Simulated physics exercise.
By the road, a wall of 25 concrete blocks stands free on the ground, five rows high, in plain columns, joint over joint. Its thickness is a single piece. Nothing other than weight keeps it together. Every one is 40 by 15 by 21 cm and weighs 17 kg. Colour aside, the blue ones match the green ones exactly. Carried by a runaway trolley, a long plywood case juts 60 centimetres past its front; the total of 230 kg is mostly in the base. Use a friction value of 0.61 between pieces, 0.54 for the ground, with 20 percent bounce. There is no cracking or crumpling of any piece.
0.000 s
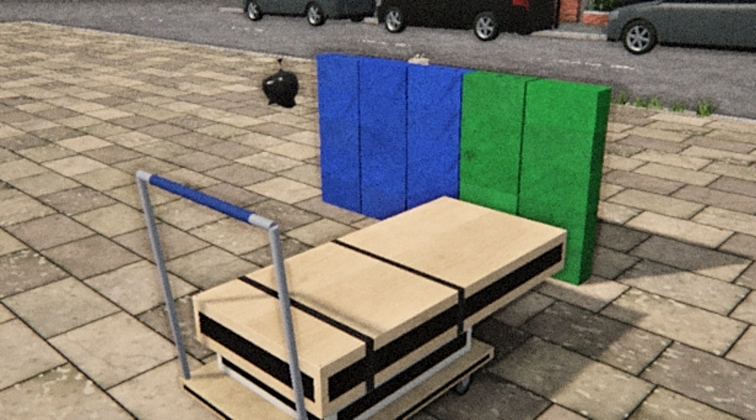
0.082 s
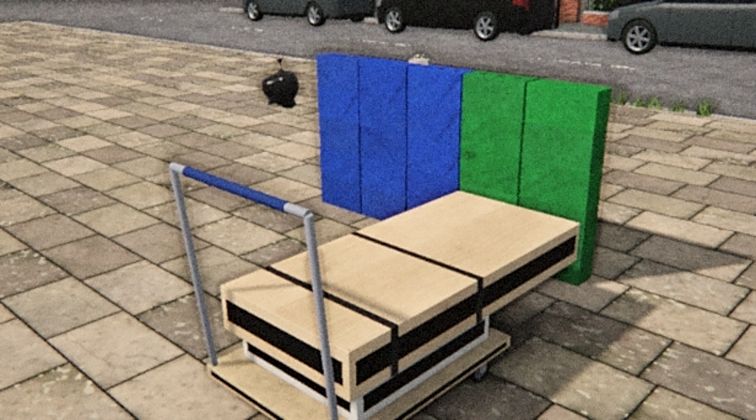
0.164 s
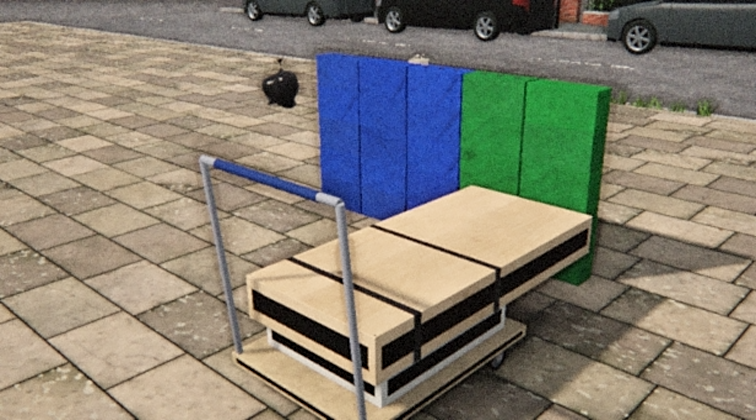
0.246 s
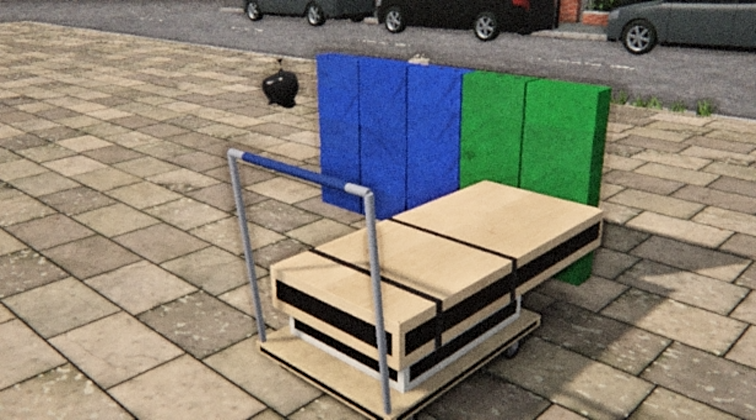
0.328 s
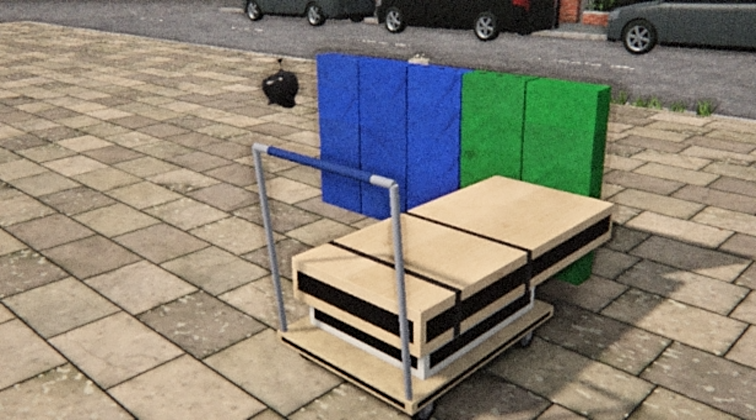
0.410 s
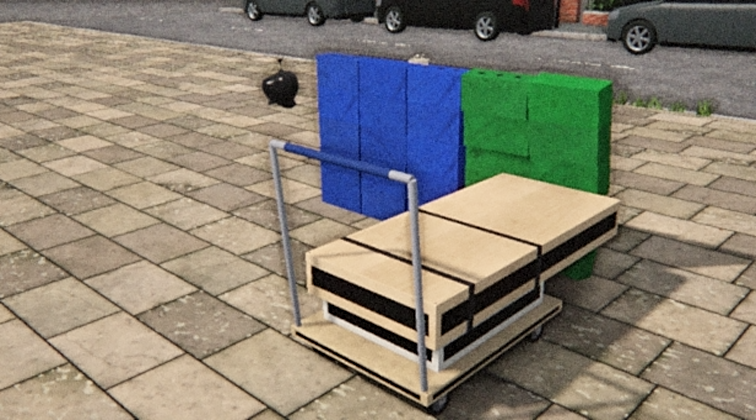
A trolley loaded with pale, black-banded slabs rolled across the paving toward a blue and green wall by the road, then pushed into the green part, jolting several blocks slightly out of line.
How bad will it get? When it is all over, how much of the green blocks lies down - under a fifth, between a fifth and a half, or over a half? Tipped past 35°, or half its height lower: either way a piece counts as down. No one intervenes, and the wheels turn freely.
Down at the end: Over a half.
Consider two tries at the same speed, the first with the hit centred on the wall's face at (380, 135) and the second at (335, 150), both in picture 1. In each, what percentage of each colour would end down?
You'd get green at 0 followed by 0, and blue at 100 followed by 70 percent.
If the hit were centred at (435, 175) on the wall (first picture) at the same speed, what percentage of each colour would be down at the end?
For green it's 50 per cent, for blue 70 per cent.
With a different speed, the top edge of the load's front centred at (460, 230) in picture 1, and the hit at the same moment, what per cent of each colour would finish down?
Green 80%, blue 0%.
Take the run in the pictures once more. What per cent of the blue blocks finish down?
The blue group finishes with 0% down.
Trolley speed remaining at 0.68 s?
Speed: Around 0.6 m/s.
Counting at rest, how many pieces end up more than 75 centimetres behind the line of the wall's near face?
Estimate: Some 4.
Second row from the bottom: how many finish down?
Row tally: 2.
Around 0.52 s, load 17 cm past the wall's line, still rolling; none of the 10 green blocks down (0 of 25 in all colours); top green block tipped 24°.
Around 0.68 s, load 29 cm past the wall's line, still rolling; 7 of the 10 green blocks down (7 of 25 in all colours); top green block tipped 51°, 26 cm lower.
Around 0.94 s, load 44 cm past the wall's line, still rolling; 9 of the 10 green blocks down (9 of 25 in all colours); top green block on its side.
Around 1.44 s, load 65 cm past the wall's line, still rolling; 9 of the 10 green blocks down (9 of 25 in all colours); top green block on its side.
Finally (2.7 s), load 76 cm past the wall's line, stopped; 9 of the 10 green blocks down (9 of 25 in all colours); top green block on its side; top blue block unmoved. That is 90 per cent. Seen by the last camera, middles, top green block near (635, 163), top blue block near (440, 86).
